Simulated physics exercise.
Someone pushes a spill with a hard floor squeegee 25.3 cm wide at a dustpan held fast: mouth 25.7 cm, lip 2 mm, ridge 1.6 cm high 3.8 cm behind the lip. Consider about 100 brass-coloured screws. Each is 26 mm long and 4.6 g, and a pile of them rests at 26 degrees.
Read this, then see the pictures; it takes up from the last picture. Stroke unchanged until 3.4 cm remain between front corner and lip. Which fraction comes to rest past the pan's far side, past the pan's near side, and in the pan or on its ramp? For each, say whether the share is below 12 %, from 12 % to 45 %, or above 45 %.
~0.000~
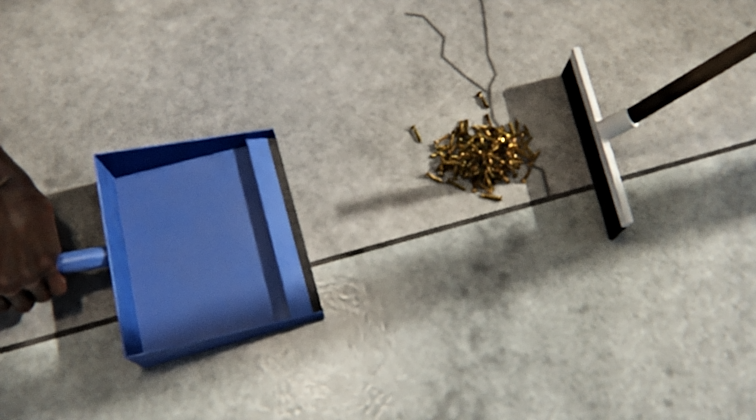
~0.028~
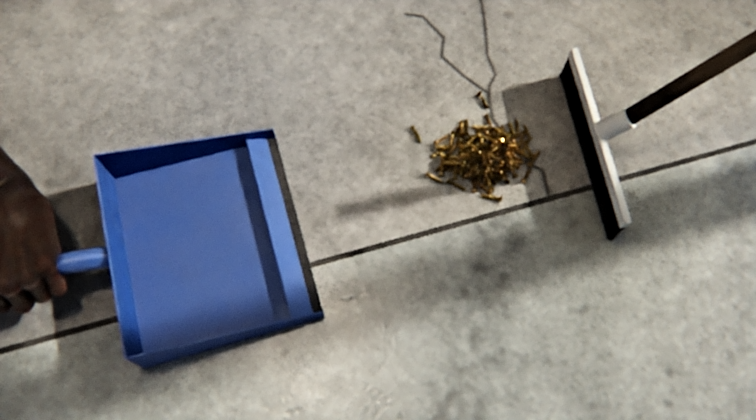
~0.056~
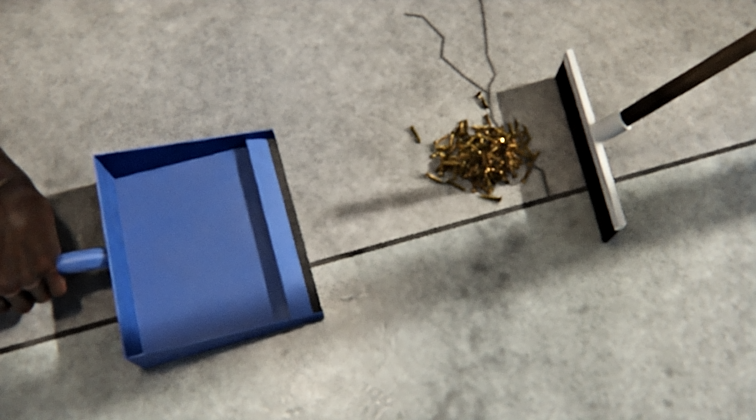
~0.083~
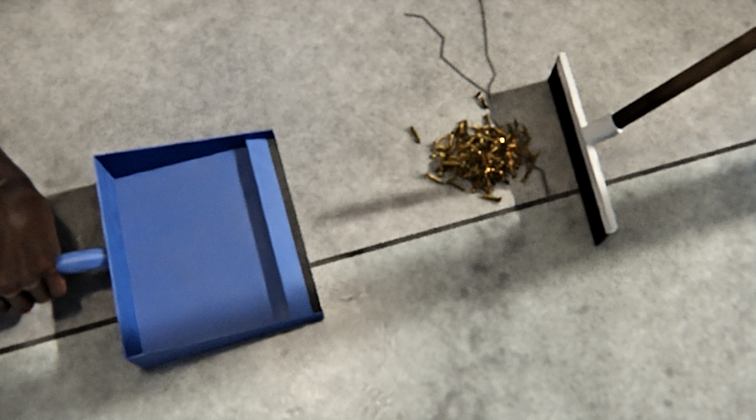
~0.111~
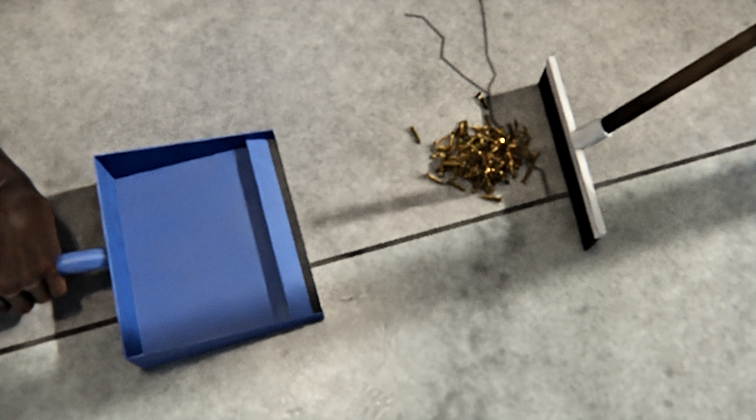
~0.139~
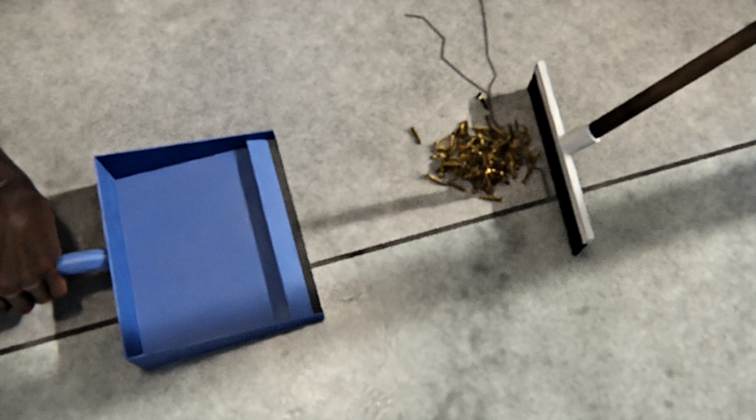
As I see it, far side: Not much; near side: Not much; pan: Not much.
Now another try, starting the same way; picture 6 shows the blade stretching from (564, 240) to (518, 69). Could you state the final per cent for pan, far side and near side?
You'd see pan at 25, far at 5 and near at 0.
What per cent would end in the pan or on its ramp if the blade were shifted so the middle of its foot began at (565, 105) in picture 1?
Around 10 %.
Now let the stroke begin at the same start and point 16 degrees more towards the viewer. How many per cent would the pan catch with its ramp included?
In that case around 0 per cent.
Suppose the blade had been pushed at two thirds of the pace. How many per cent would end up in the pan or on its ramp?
Then near 0 in a hundred.
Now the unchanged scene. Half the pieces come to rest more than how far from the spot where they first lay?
Median: Approx. 24 cm.
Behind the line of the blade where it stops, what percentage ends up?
Roughly 5 percent of it.
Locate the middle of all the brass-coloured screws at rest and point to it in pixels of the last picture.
Once everything settles, the centre is around (312, 204).
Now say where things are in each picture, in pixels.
In the first frame, blade from (626, 222) to (574, 55), moved 0.0 cm, 0 of the pieces shifted so far; middle of the pieces at (483, 156); pan at (199, 249).
In the second frame, blade from (624, 223) to (573, 56), moved 0.2 cm, 0 of the pieces shifted so far; middle of the pieces at (483, 157).
In the third frame, blade from (619, 225) to (568, 57), moved 1.0 cm, 0 of the pieces shifted so far; middle of the pieces at (483, 157).
In the fourth frame, blade from (610, 229) to (560, 60), moved 2.1 cm, 0 of the pieces shifted so far; middle of the pieces at (483, 157).
In the fifth frame, blade from (599, 234) to (550, 64), moved 3.7 cm, 0 of the pieces shifted so far; middle of the pieces at (483, 157).
In the sixth frame, blade from (587, 239) to (539, 68), moved 5.4 cm, 0 of the pieces shifted so far; middle of the pieces at (483, 157); pan at (200, 250). Its pace works out near 0.61 m/s, heading 6 degrees towards the viewer's side.
Then, at 0.38 s, middle of the blade 20 cm from the lip; 0 % over the lip, far side 0 %, near side 0 %.
After 0.54 s, middle of the blade 10 cm from the lip; 0 % over the lip, far side 0 %, near side 0 %.
Then, at 0.83 s, middle of the blade 5 cm from the lip; 5 % over the lip, far side 5 %, near side 0 %.
By 1.5 s all is still; far side 5 %, near side 0 %, pan 5 %, in front of the lip or behind the blade 90 %.
